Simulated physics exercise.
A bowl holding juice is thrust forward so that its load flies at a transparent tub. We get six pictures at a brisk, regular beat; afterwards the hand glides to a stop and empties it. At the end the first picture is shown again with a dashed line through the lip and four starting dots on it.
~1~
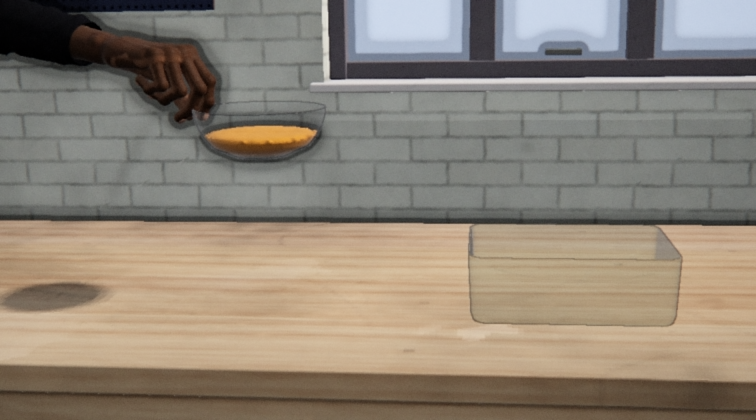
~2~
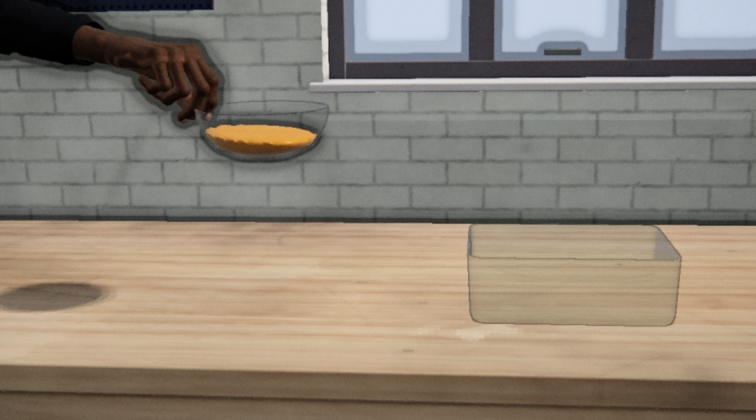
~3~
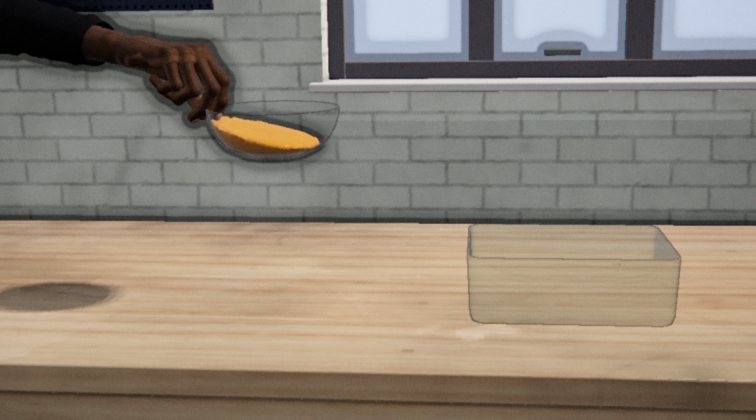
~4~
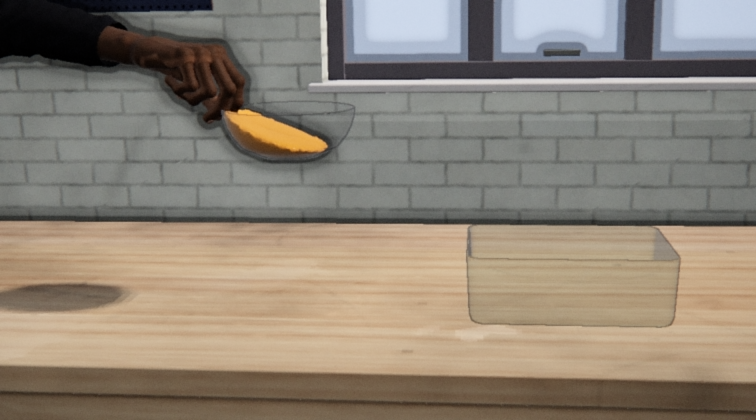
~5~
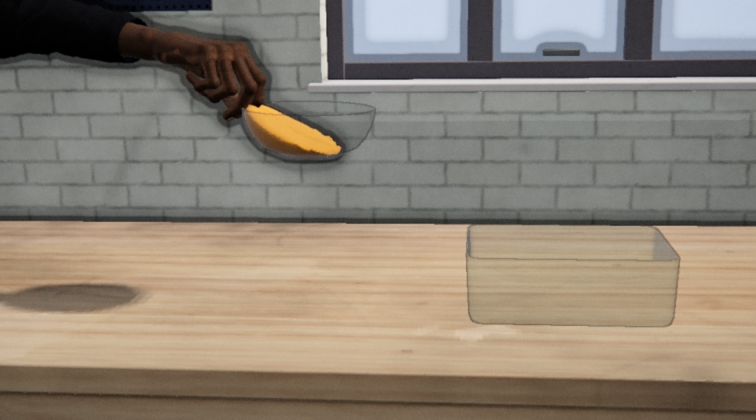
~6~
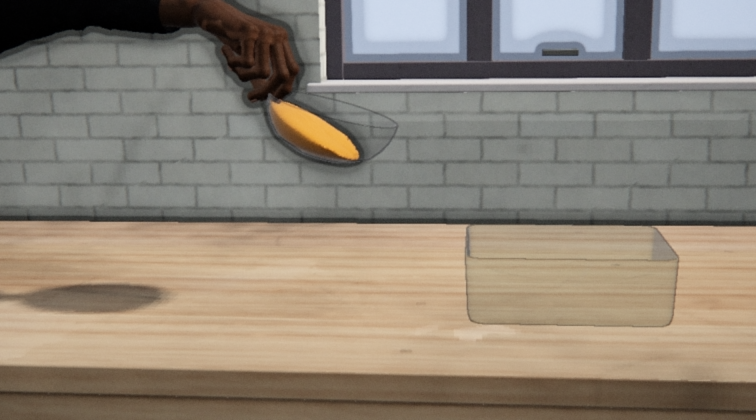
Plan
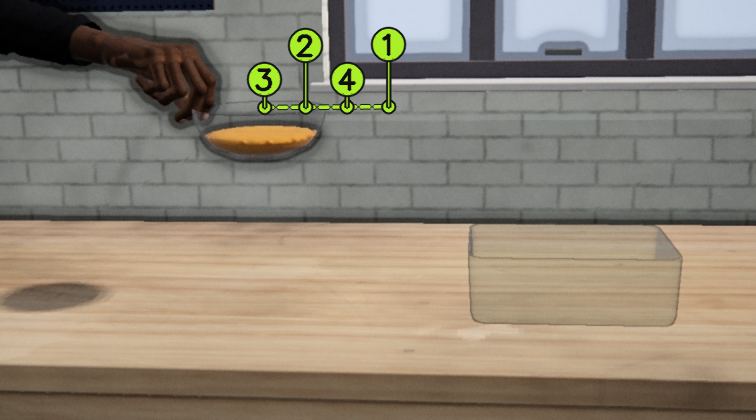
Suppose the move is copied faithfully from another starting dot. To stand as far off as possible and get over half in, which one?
4.
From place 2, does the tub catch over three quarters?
No, less.
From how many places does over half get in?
Two.
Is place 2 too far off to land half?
Yes, that goes wrong.
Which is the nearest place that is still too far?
Here it is place 2.
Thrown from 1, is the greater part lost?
No, that is safe.
On the marked copy, 1 at (388, 106); 2 at (305, 107); 3 at (264, 107); 4 at (347, 107).
If 1 is chosen, about 77 % lands in the tub, 7 % falls short and 16 % goes beside or beyond.
If 2 is chosen, about 30 % lands in the tub, 66 % falls short and 4 % goes beside or beyond.
If 3 is chosen, about 2 % lands in the tub, 96 % falls short.
If 4 is chosen, about 66 % lands in the tub, 22 % falls short and 12 % goes beside or beyond.
